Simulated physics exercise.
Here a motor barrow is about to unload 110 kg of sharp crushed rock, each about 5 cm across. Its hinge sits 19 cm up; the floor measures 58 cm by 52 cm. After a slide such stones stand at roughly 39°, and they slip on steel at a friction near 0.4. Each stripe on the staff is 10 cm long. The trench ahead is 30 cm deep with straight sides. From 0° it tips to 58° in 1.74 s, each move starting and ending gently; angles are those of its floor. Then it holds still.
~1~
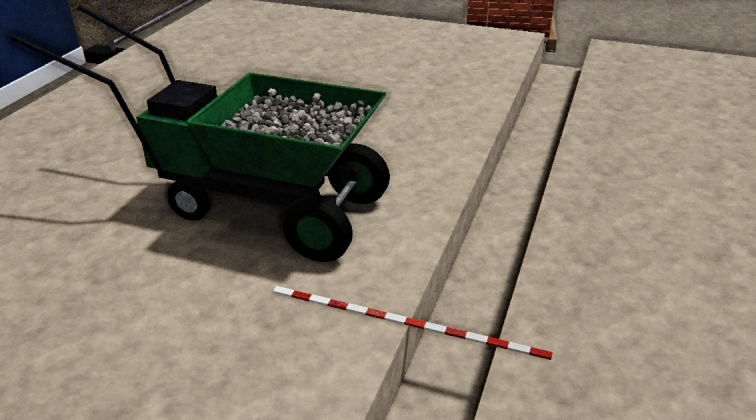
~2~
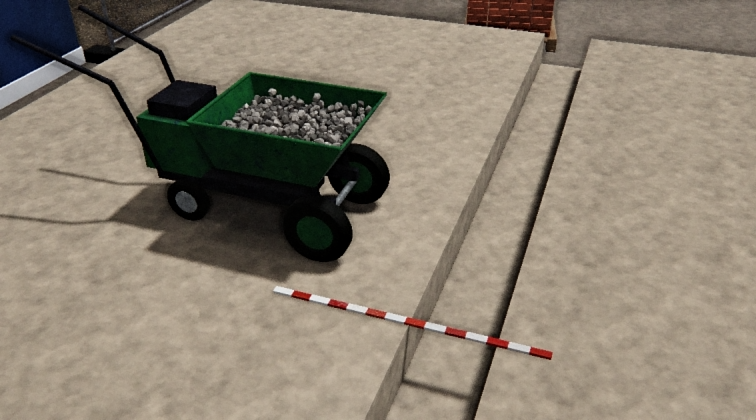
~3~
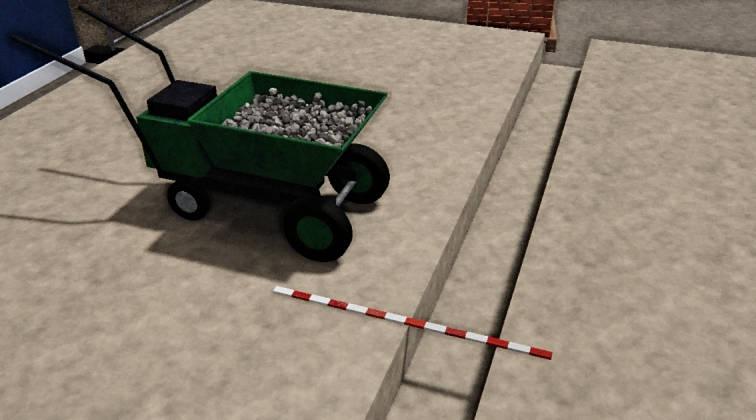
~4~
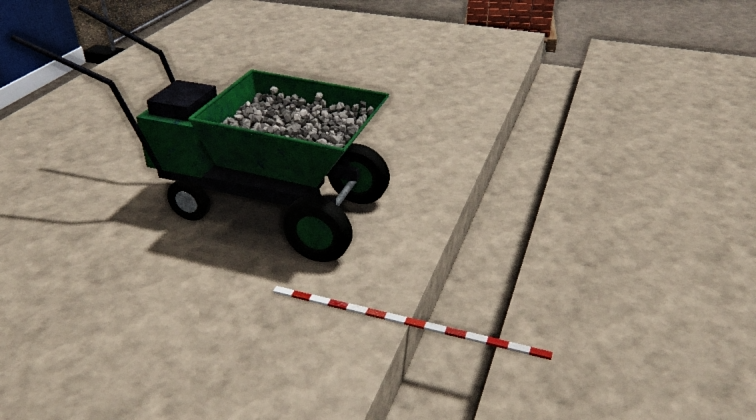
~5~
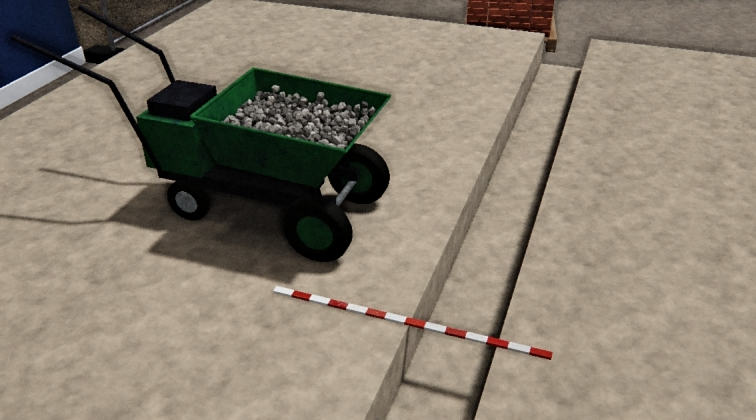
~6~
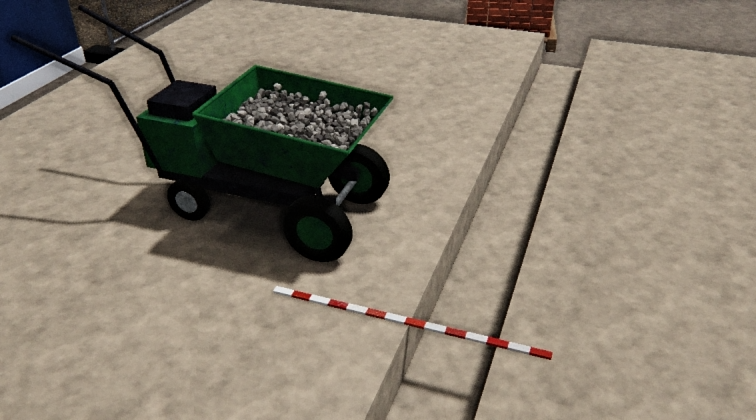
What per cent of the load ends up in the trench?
Close to 6 in a hundred.
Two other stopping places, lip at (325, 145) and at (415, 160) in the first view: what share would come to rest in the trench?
About 5 and 5 per cent.
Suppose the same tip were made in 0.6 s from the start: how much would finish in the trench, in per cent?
Then about 35 per cent.
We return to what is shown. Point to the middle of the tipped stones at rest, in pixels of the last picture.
Near (468, 292).
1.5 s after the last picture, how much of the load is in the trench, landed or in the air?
About 0 per cent by then.
Then, 1.0 s after the last picture the floor is at 49°, 100 % in the skip; the foremost stones are at (400, 190).
Then, 1.5 s after the last picture the floor is at 58°, 100 % in the skip; the foremost stones are at (435, 186).
Then, 1.9 s after the last picture the floor is at 58°, 98 % in the skip, 1 % short of the trench, 1 % in the trench; the foremost stones are at (481, 273).
Then, 3.8 s after the last picture the floor is at 58°, 93 % in the skip, 1 % short of the trench, 6 % in the trench; the foremost stones are at (506, 293).
